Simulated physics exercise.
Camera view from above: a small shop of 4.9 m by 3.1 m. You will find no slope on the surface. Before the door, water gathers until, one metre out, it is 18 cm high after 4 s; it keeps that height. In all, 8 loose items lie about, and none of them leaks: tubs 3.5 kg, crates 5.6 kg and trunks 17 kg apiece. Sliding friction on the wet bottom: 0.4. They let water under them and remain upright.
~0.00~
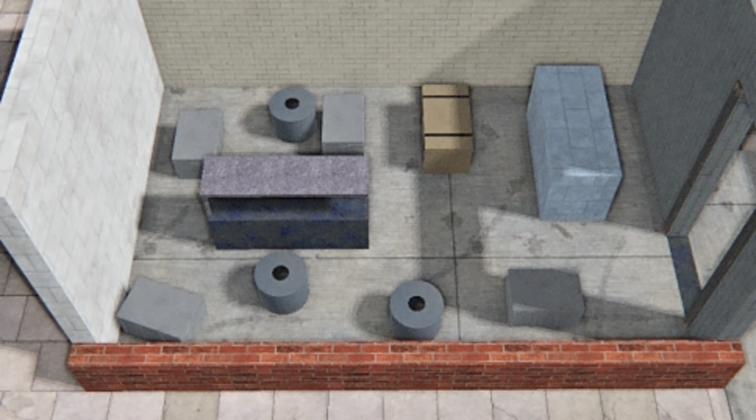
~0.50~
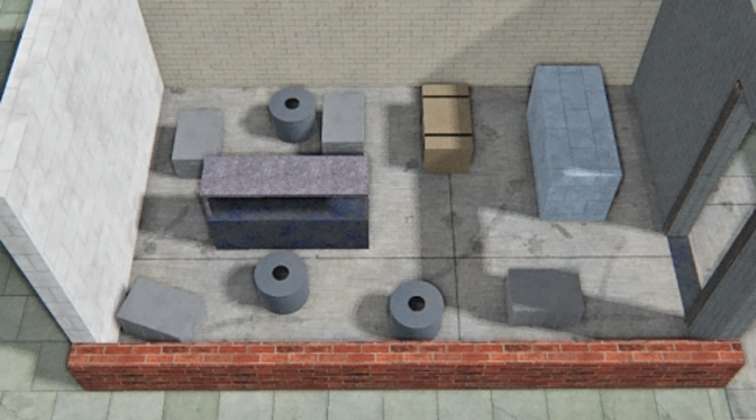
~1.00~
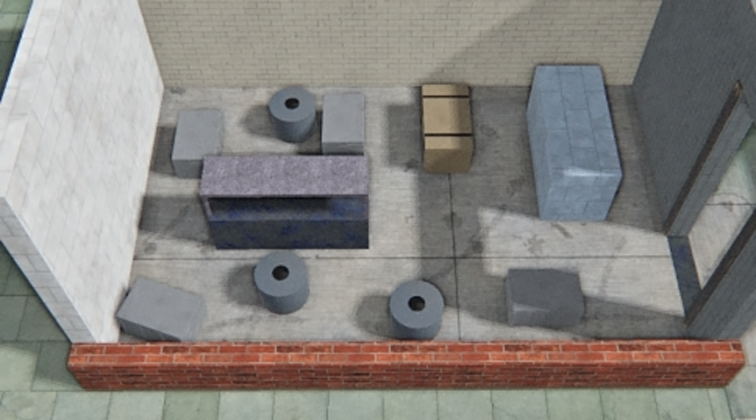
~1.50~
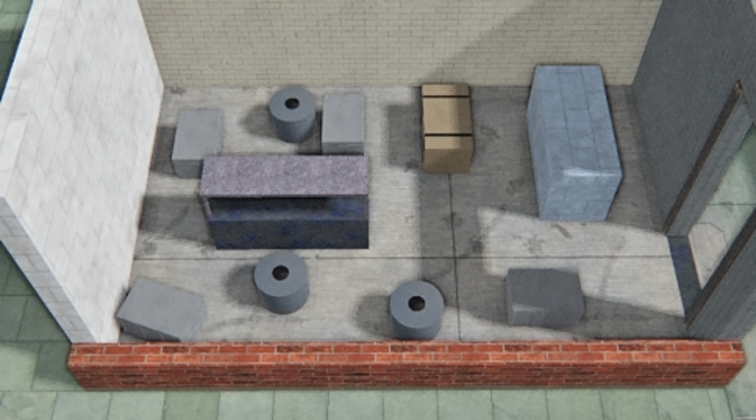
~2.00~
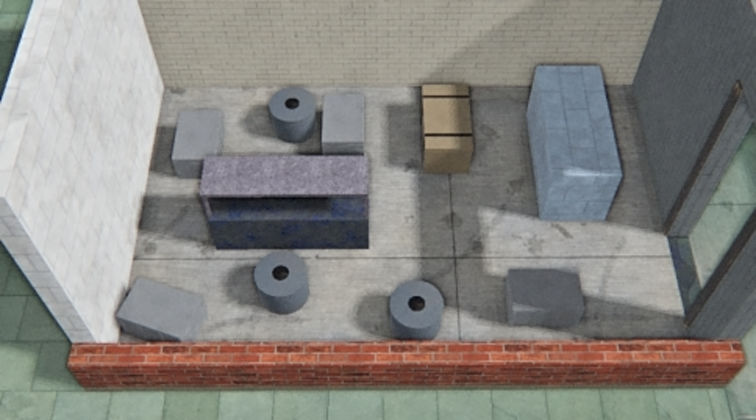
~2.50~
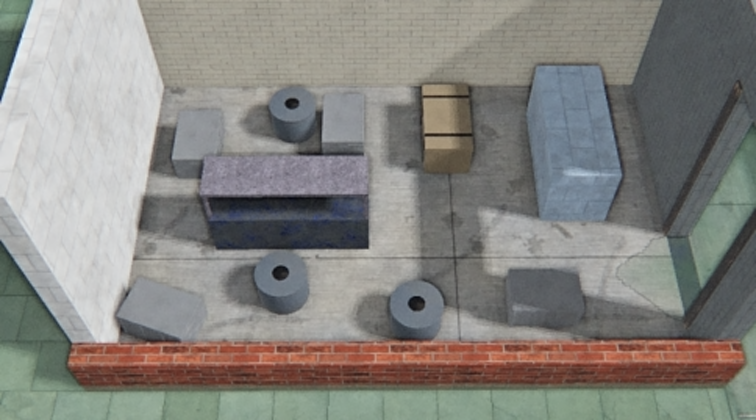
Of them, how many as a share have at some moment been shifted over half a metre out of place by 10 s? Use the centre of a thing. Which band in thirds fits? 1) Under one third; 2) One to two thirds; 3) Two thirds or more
(2) One to two thirds.
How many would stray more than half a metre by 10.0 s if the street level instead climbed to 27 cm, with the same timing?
The answer would then be 7.
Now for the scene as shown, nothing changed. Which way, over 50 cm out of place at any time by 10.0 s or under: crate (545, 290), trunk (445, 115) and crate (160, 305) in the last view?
Beyond, within, within.
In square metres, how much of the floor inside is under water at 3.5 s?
Around 2.0 m2 of it.
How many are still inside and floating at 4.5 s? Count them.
That would be 0 of them.
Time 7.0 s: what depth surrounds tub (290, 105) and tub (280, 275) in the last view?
About 1 and 4 cm.
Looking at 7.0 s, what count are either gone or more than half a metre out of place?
By my reckoning, 3.
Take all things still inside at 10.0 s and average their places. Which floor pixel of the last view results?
Mean floor pixel: About (267, 181).
After 3.5 s 0 of 8 are over 50 cm from their spots; 0 afloat.
After 4.5 s 0 of 8 are over 50 cm from their spots; 0 afloat.
After 7.0 s 3 of 8 are over 50 cm from their spots; 3 afloat.
After 10.0 s 4 of 8 are over 50 cm from their spots, and 4 have been at some point; 7 afloat.
